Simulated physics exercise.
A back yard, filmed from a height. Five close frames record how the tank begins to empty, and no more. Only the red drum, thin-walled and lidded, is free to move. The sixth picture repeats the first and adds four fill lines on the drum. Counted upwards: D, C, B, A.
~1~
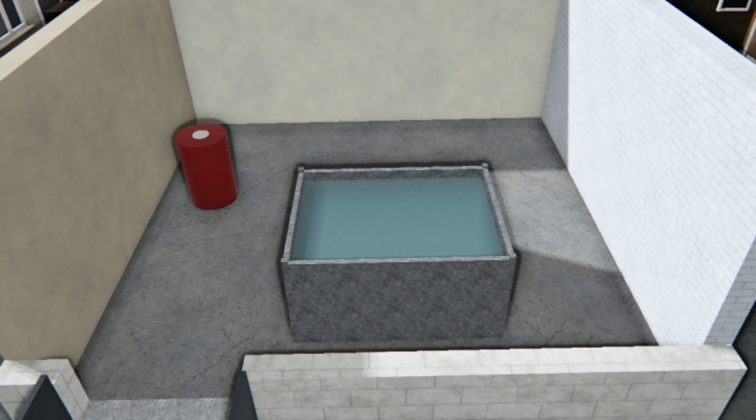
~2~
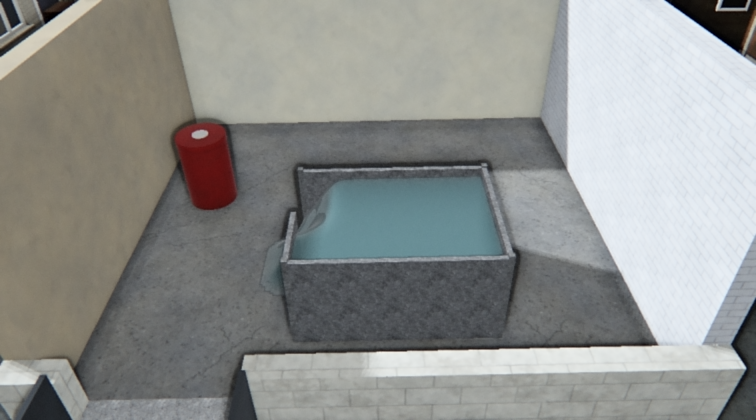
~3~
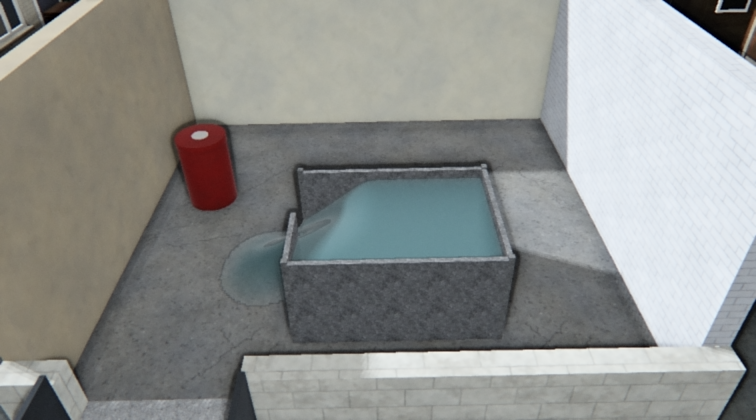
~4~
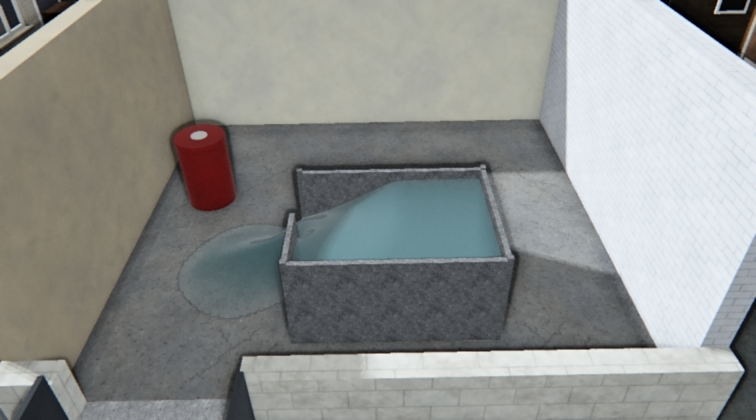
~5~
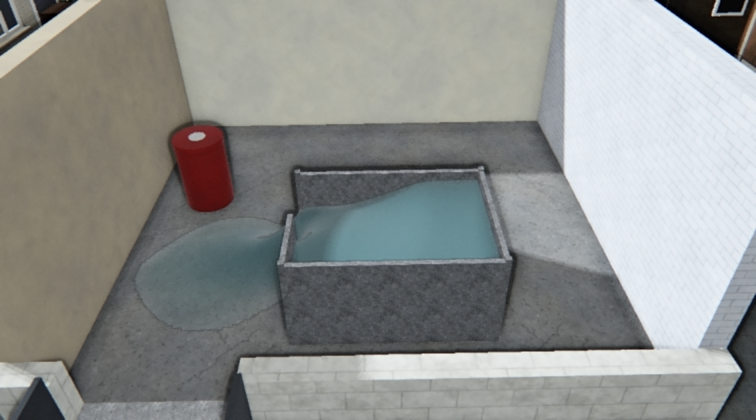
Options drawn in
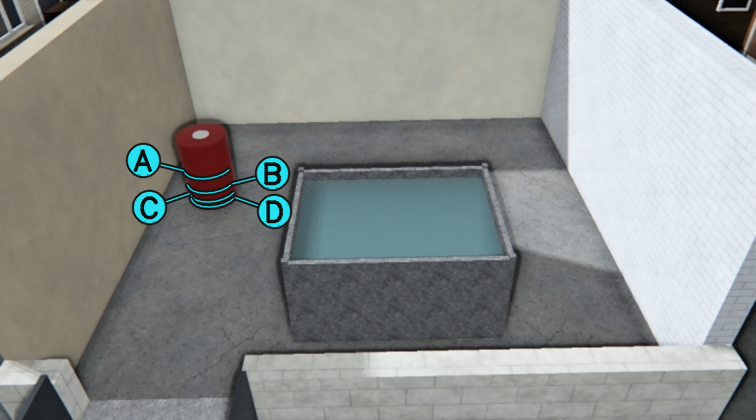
In a back yard, water pours from a stone tank's left side and spreads across the ground.
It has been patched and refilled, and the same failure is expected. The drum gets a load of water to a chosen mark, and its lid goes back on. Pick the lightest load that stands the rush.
Use line A.
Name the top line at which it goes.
Line B.
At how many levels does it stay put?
One.
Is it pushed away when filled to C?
Yes, it does.
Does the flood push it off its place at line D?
Yes, it does.
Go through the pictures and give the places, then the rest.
In the first picture, lid of the red drum at (201, 135); tank full, its middle at (395, 216); open gate at (158, 361).
In the second picture, 1 % of the ground wet, in view closest to the drum at (278, 245).
In the third picture, 3 % of the ground wet, in view closest to the drum at (245, 244).
In the fourth picture, 6 % of the ground wet, in view closest to the drum at (225, 235).
In the fifth picture, lid of the red drum at (197, 137); 9 % of the ground wet, in view closest to the drum at (210, 226).
On the marked copy, A at (202, 178); B at (206, 193); C at (208, 202); D at (209, 207); from the bottom up D, C, B, A.
For line A, it does not move.
For line B, it is pushed about half its own width away.
For line C, it is pushed about 4 times its own width away.
For line D, it is pushed about 4 times its own width away.
